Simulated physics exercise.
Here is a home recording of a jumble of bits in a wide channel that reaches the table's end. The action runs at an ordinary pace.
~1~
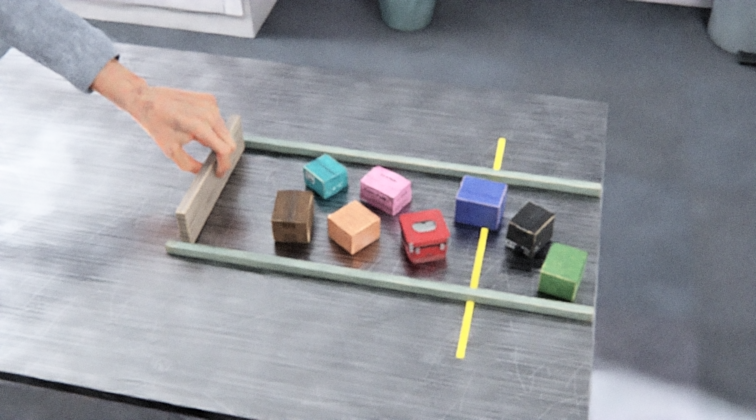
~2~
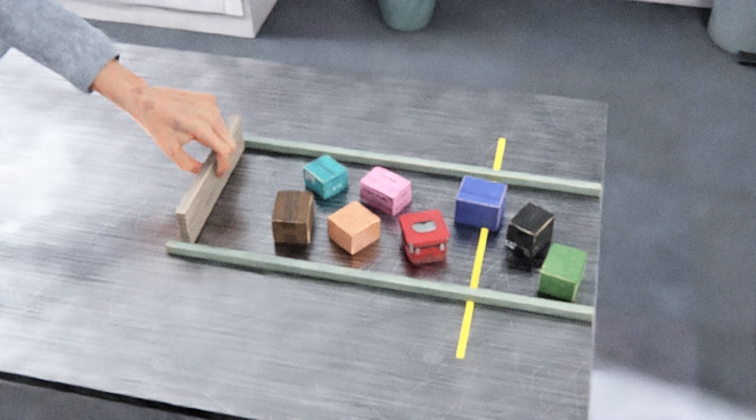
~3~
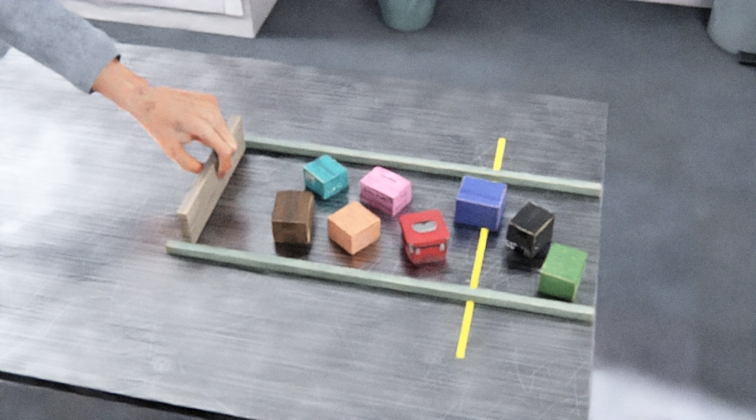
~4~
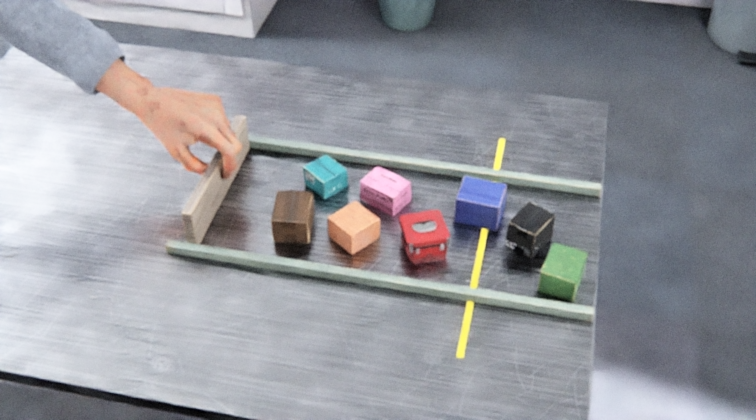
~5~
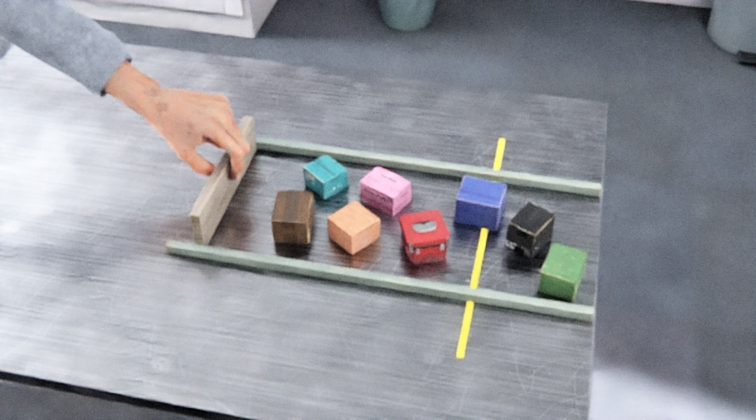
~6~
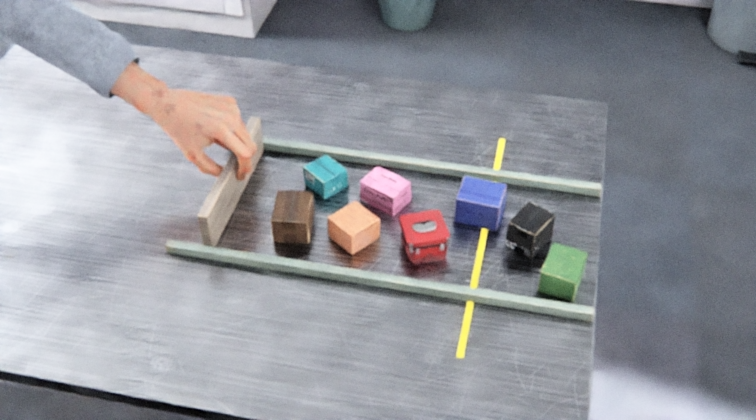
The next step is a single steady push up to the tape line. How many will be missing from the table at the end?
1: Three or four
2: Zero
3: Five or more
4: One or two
4.
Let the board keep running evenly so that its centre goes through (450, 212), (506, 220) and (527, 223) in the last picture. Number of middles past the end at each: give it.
Respectively, 0, 2 and 3.
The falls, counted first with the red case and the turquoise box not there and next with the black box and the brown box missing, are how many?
The counts would be 0 and 0.
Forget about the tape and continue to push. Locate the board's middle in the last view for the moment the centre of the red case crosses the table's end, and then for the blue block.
The middle is at (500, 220) when it's the red case, and at (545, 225) when it's the blue block.
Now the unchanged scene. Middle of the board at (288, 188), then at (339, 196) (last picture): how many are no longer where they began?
Note: First position 1; second position 5.
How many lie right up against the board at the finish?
Number: 3.
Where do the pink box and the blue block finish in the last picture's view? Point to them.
The pink box at (513, 221), the blue block at (543, 204).
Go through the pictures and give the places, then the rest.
In the first picture, green block (563, 272); black box (530, 230); blue block (481, 203); board (213, 177); tape (484, 234).
In the second picture, black box (530, 230); board (213, 177).
In the third picture, blue block (481, 203); pink box (385, 191).
In the fourth picture, green block (563, 272); turquoise box (325, 176).
In the fifth picture, black box (530, 230); red case (424, 236).
In the sixth picture, green block (563, 272); black box (530, 230); blue block (481, 203); board (234, 180); tape (484, 234).
Soon after, none off yet; green block at rest near (563, 272); black box at rest near (530, 230); blue block at rest near (481, 203).
In the end, the number that fall off is one or two; gone, green block.
